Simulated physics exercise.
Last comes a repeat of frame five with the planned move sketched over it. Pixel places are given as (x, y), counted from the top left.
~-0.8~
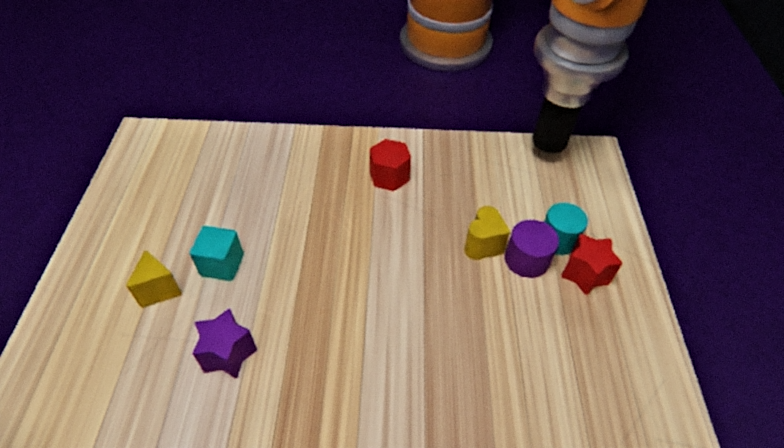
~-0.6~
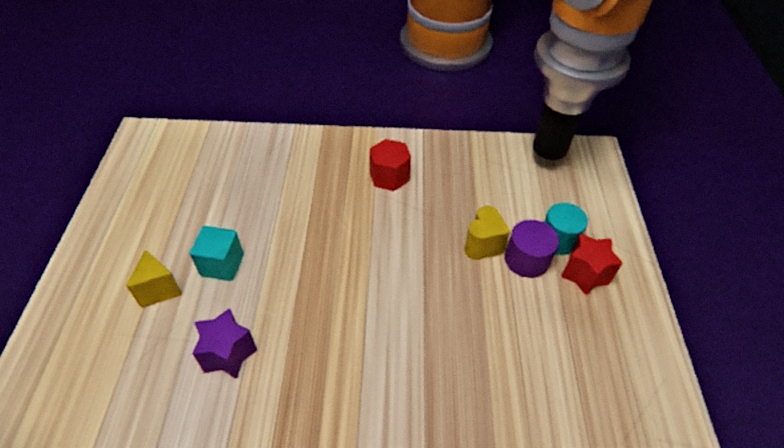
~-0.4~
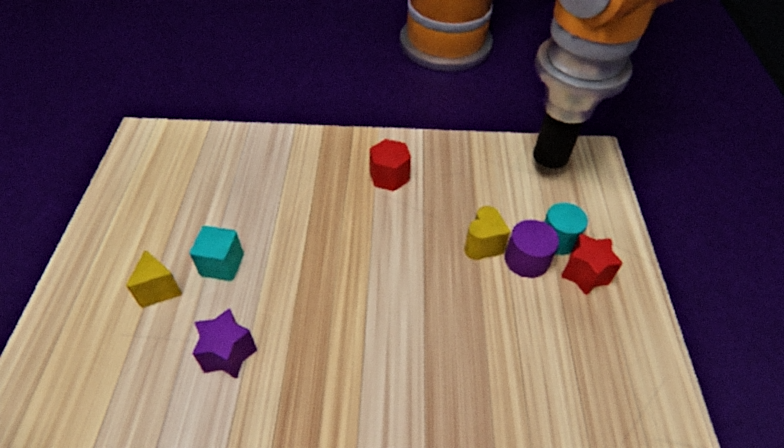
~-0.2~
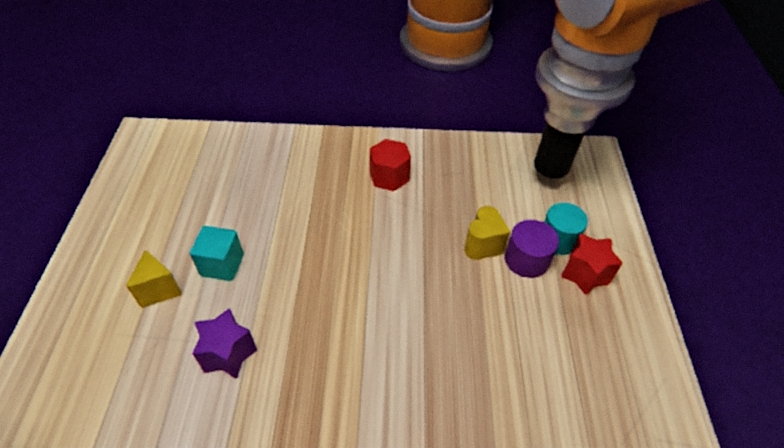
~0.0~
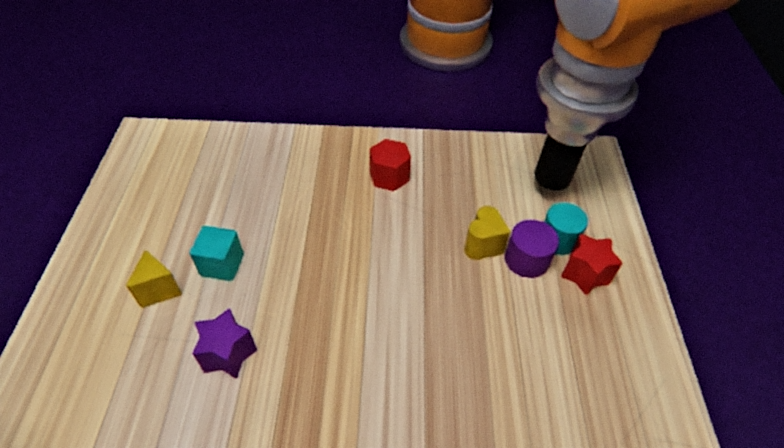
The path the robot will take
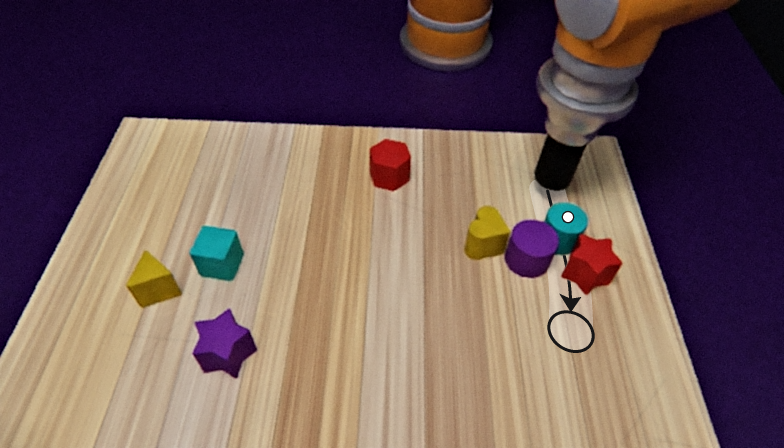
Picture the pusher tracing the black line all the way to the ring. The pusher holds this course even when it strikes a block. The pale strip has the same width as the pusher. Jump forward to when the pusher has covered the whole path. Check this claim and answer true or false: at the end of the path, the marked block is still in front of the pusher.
True.
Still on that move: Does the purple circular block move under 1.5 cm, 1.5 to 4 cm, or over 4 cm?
Goes 1.5 to 4 cm.
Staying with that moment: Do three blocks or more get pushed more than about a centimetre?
Final answer: Yes.
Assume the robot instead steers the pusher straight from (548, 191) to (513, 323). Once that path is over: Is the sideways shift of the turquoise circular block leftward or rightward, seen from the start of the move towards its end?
To the left.
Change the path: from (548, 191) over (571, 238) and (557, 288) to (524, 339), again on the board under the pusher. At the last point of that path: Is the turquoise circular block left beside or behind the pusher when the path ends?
I'd say no.
The drawn path runs from (548, 191) through (564, 254) to (571, 331); the dot is on the turquoise circular block.
What follows on the original path. One third of the way, pusher (564, 219); purple circular block (529, 247); turquoise circular block (572, 241); red star block (609, 271), turned 30° anticlockwise.
Two thirds of the way, pusher (575, 267); purple circular block (527, 250); turquoise circular block (570, 291); red star block (617, 290), turned 100° anticlockwise.
At the end, pusher (578, 320); yellow heart-shaped block not moved; purple circular block (527, 250); turquoise circular block (557, 341); red star block (627, 313), turned 165° anticlockwise.
